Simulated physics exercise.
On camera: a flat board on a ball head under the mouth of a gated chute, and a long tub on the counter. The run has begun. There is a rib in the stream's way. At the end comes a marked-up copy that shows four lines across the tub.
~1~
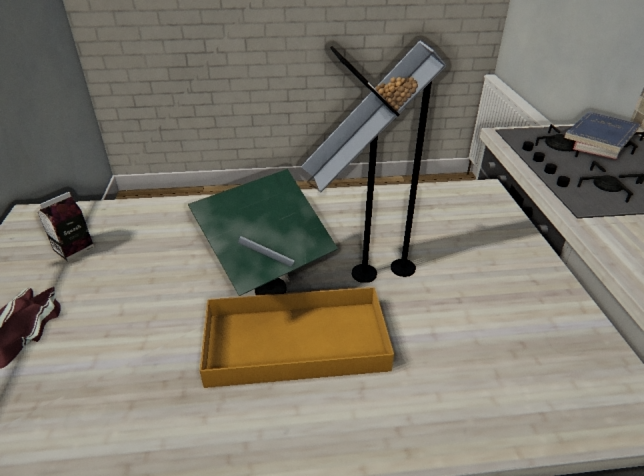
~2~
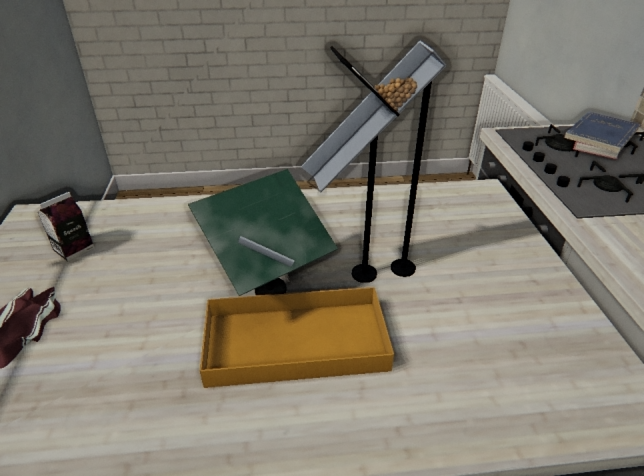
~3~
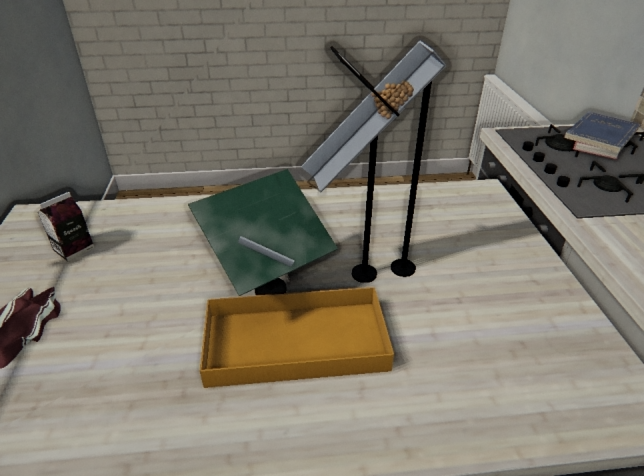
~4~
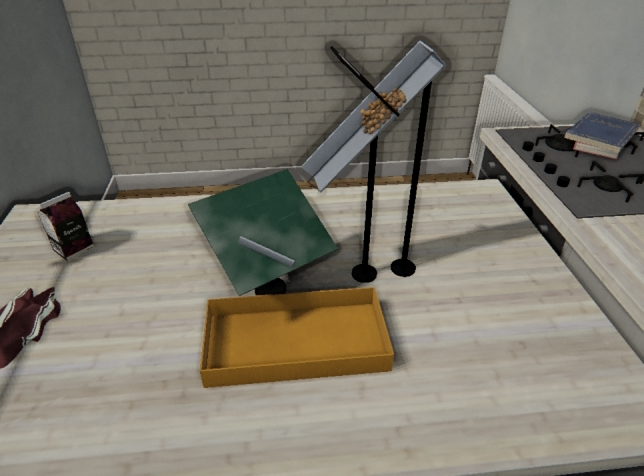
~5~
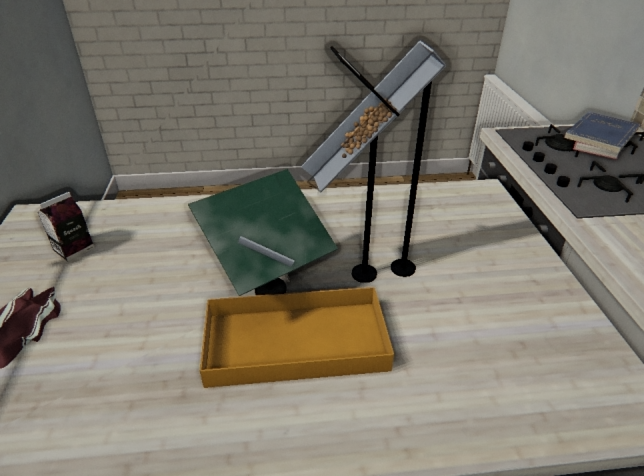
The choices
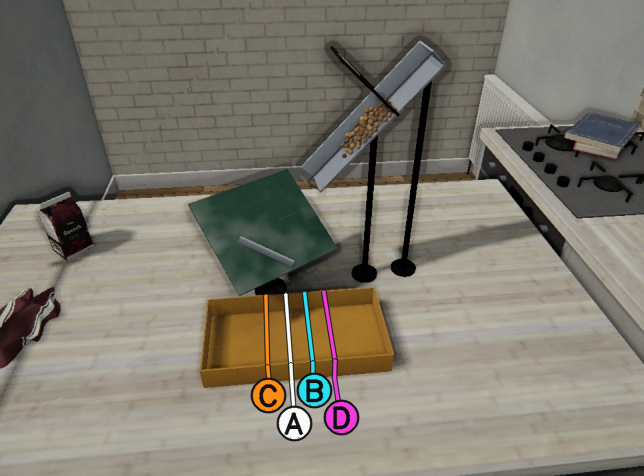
Small round beads slide down a sloping metal chute above a tilted green board.
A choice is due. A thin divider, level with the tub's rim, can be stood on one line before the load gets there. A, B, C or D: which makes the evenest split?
The best line is D.
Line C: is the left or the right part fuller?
The right side.
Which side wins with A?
More lands on the right.
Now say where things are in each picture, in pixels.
In the first frame, load behind the gate at (395, 94), round wooden beads; lip of the chute at (317, 185), sloping fairly steeply.
In the second frame, middle of the board at (266, 227), tilted fairly steeply; middle of its low edge at (292, 271); of its high edge at (241, 185).
In the third frame, front corners of the tub at (200, 371) and (393, 354), empty; front of the load at (380, 112).
In the fourth frame, middle of the load at (380, 108); its front at (366, 131), about a third of the way to the lip; rib from (240, 237) to (294, 261).
In the fifth frame, middle of the load at (365, 123); its front at (344, 156), about two thirds of the way to the lip.
On the marked copy, line A crosses the front rim at (290, 363); line B crosses the front rim at (312, 361); line C crosses the front rim at (267, 365); line D crosses the front rim at (334, 359).
With A, of what is caught, a small part on the left of the divider, nearly all on the right.
With B, of what is caught, a small part on the left of the divider, most on the right.
With C, of what is caught, a small part on the left of the divider, nearly all on the right.
With D, of what is caught, about half on the left of the divider, about half on the right.
